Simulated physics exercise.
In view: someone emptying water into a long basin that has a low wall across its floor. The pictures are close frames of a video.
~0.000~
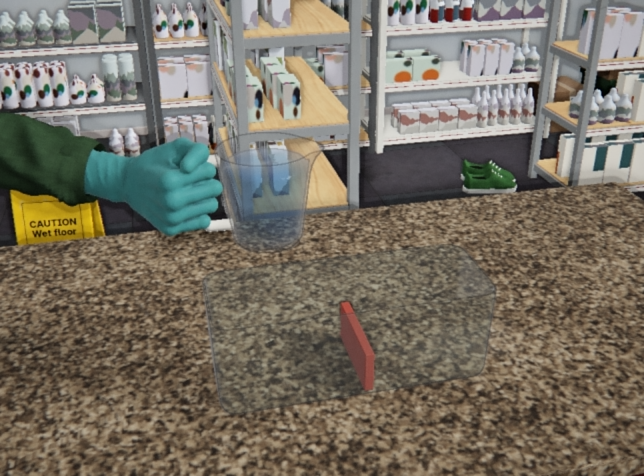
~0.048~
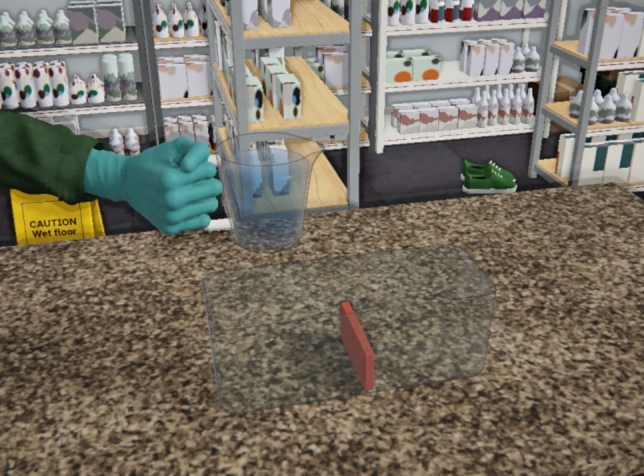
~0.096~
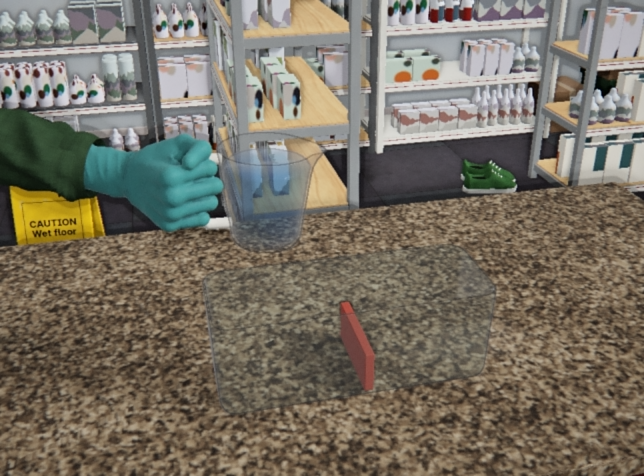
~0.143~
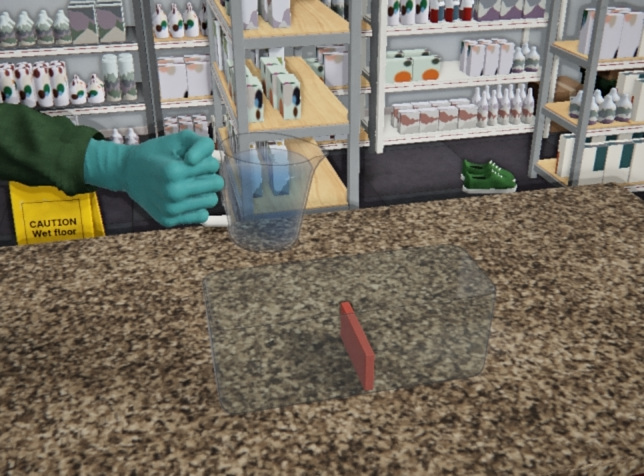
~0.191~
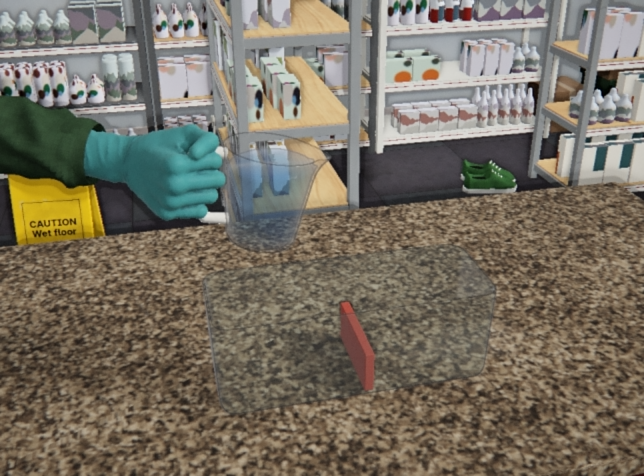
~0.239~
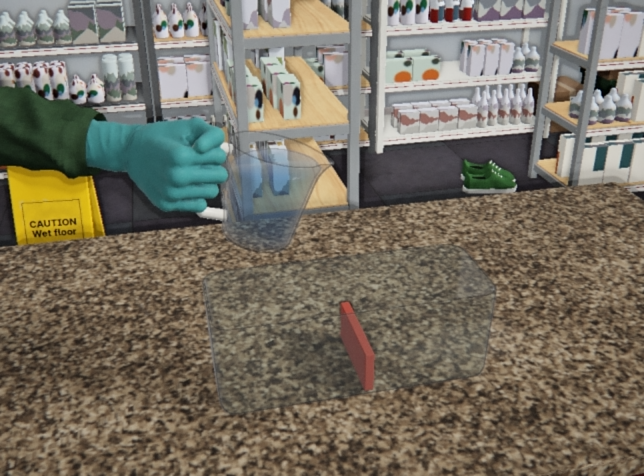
A gloved teal hand held a clear jug of water above a speckled counter, behind a see-through basin with a low red wall inside, and slowly tilted the jug slightly to the right.
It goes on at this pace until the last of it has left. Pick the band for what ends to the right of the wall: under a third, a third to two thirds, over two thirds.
It comes to more than two thirds.
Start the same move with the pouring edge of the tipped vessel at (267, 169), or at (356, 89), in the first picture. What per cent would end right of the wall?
Near 5 % and 95 %.
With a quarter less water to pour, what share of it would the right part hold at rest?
Near 65 %.
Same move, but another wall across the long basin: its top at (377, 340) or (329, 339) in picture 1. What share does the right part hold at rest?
About 45 and 95 per cent.
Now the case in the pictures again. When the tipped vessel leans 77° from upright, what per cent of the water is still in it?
Near 65 %.
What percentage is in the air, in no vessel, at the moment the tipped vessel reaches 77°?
Close to 25 per cent.
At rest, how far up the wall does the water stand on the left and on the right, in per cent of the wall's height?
The left part 10 per cent, the right part 40.
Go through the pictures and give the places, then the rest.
The first frame shows tilt 0°; pouring edge (324, 145); surface from (220, 165) to (309, 157); the long basin's rim runs from (207, 303) to (479, 268); the wall's top is at (357, 328).
The second frame shows tilt 1°; pouring edge (324, 146); surface from (221, 165) to (308, 158).
The third frame shows tilt 3°; pouring edge (326, 147); surface from (222, 164) to (309, 158).
The fourth frame shows tilt 6°; pouring edge (328, 150); surface from (224, 164) to (311, 159).
The fifth frame shows tilt 10°; pouring edge (331, 155); surface from (226, 164) to (315, 159).
The sixth frame shows tilt 15°; pouring edge (334, 161); surface from (229, 165) to (321, 160).
Then, 0.62 s in, the tilt is 77° and 65 per cent is still to pour, 0 is left of the wall and 12 right of it.
Then, 0.89 s in, the tilt is 111° and 9 per cent is still to pour, 12 is left of the wall and 68 right of it.
Then, 1.18 s in, the tilt is 114° and 0 per cent is still to pour, 26 is left of the wall and 74 right of it.
Then, 1.50 s in, the tilt is 114° and 0 per cent is still to pour, 26 is left of the wall and 74 right of it.
Finally, 26 per cent lies left of the wall, 74 right of it and 0 outside.
